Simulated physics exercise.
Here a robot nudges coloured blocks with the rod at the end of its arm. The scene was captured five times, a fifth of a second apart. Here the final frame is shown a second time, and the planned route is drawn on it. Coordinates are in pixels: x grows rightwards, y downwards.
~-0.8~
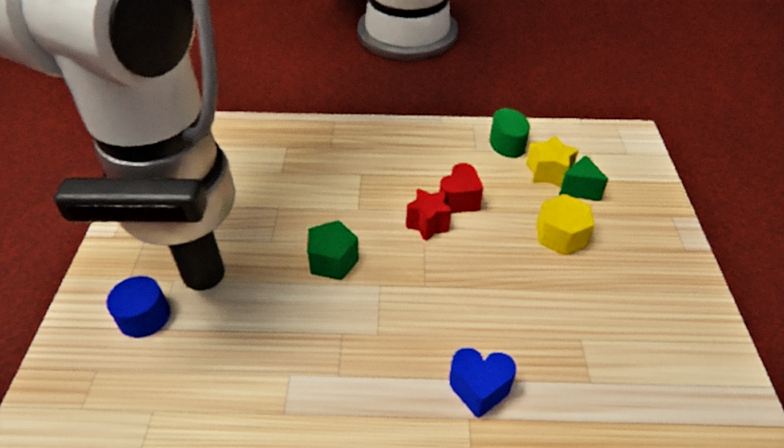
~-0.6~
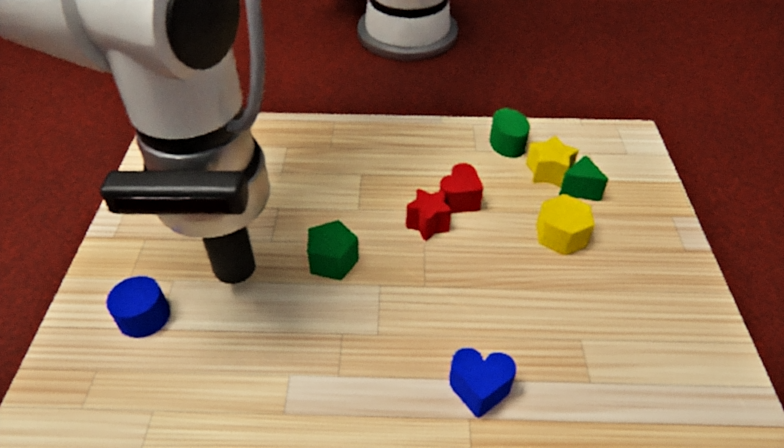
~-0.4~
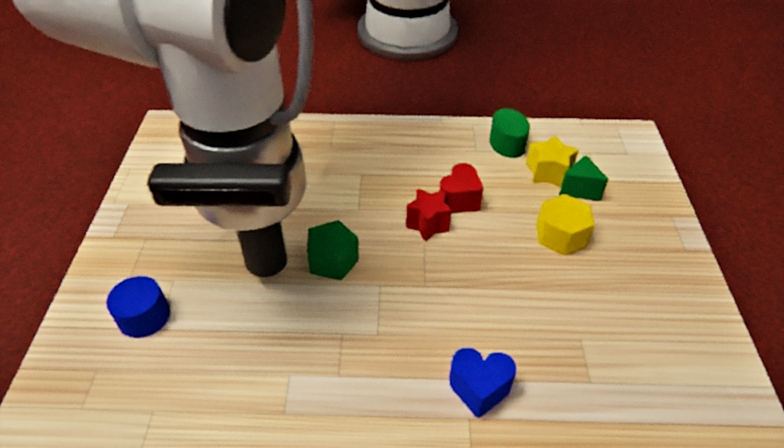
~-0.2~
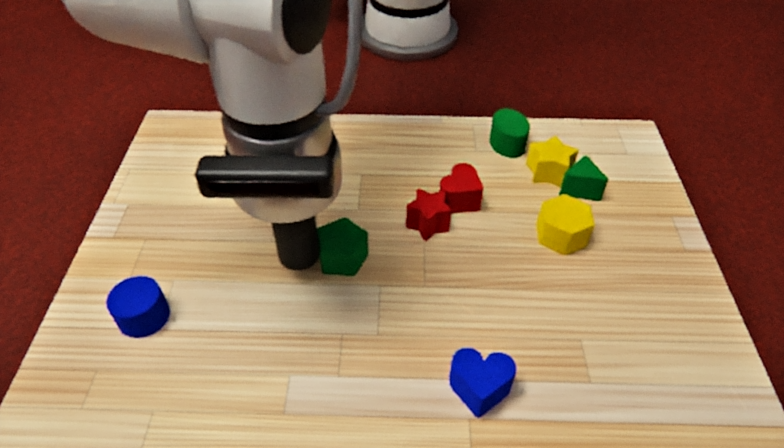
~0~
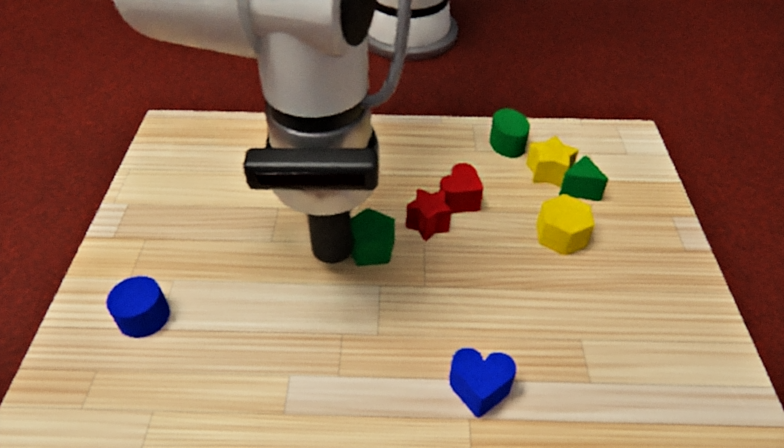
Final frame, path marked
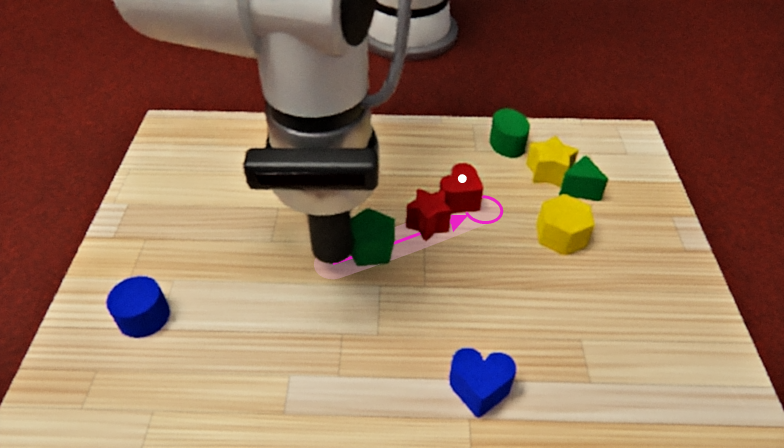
The robot arm's black rod slid right across the wooden board from near the blue round block, met the green five-sided block, and pushed it right, close to the red star.
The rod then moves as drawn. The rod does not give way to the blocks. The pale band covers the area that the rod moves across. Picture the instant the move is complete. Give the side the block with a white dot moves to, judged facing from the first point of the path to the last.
Slides left.
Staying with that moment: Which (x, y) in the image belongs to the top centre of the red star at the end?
About (557, 170).
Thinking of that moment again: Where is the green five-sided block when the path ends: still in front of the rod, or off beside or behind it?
The rod pushes it to the end.
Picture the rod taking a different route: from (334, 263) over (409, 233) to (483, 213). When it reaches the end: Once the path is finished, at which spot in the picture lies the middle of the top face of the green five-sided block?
It comes to (518, 177).
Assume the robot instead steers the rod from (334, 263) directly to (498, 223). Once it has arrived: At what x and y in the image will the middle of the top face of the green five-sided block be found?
Expect it around (531, 184).
Drawn move, in a line from (334, 263) to (484, 209); the dot is on the red heart-shaped block.
The first path, step by step. One third of the way, rod (389, 230); green five-sided block (423, 206); red star (457, 192), turned 25° clockwise; red heart-shaped block (480, 169), turned 30° anticlockwise.
Two thirds of the way, rod (440, 211); green five-sided block (476, 191); red star (512, 183), turned 35° clockwise; red heart-shaped block (505, 159).
At the end, rod (486, 194); green five-sided block (520, 175); red star (557, 170), turned 40° clockwise; red heart-shaped block (524, 146), turned 175° anticlockwise; yellow star (562, 146), turned 15° clockwise.
